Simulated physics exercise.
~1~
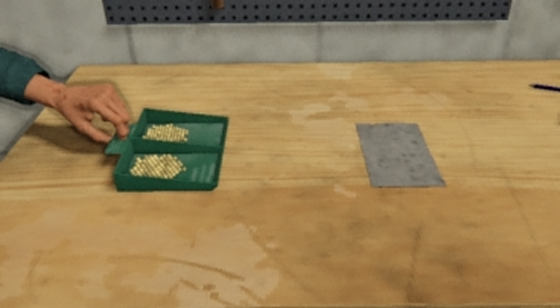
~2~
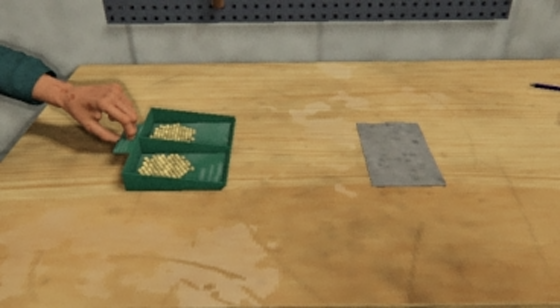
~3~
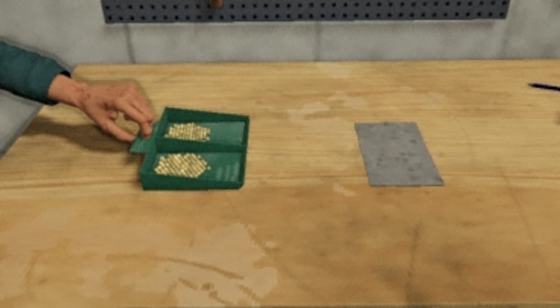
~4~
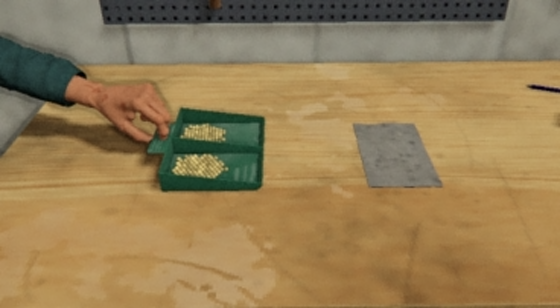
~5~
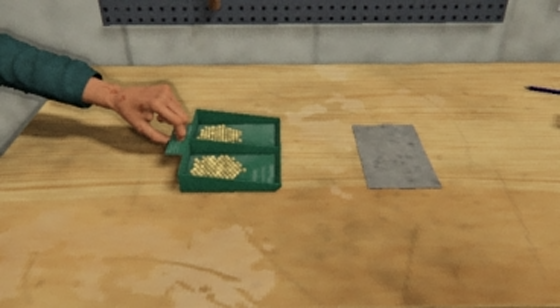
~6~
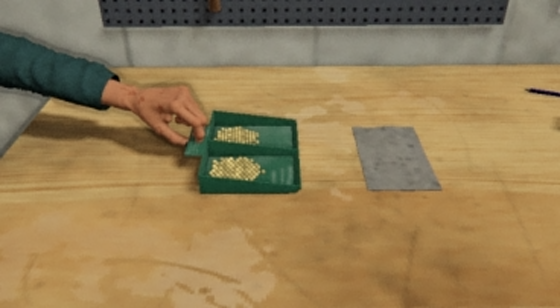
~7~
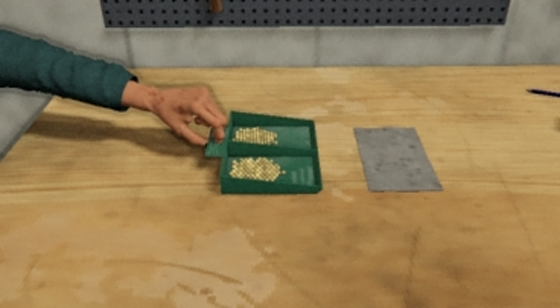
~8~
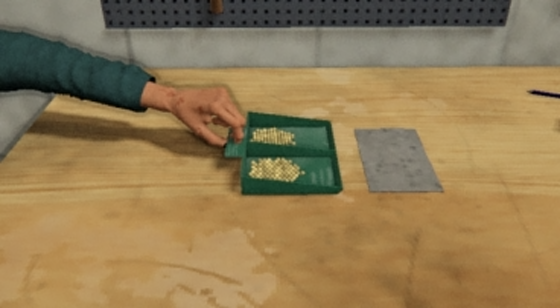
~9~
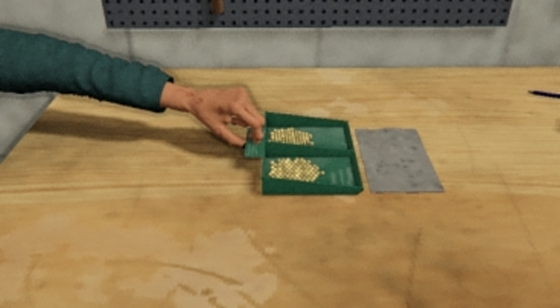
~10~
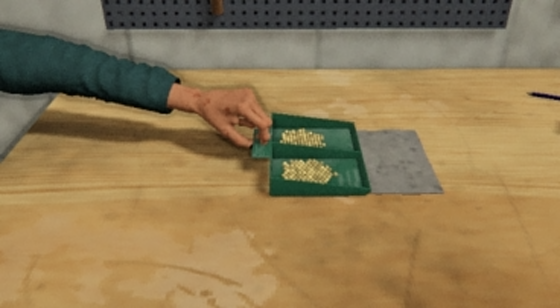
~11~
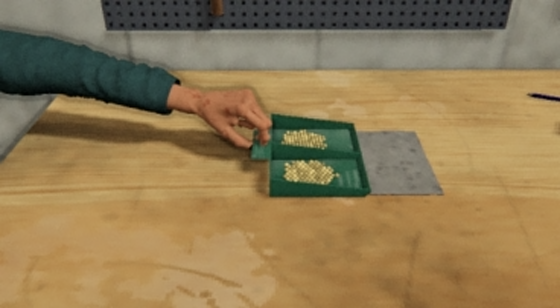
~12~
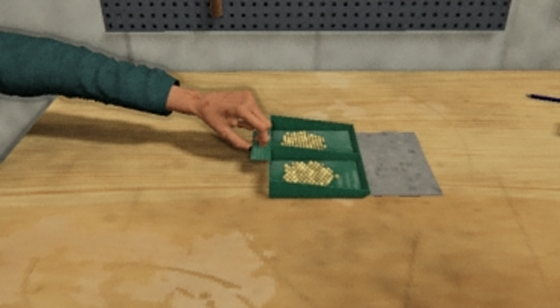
A hand slides a green tray of yellow grains right until it stops at a gray slab.
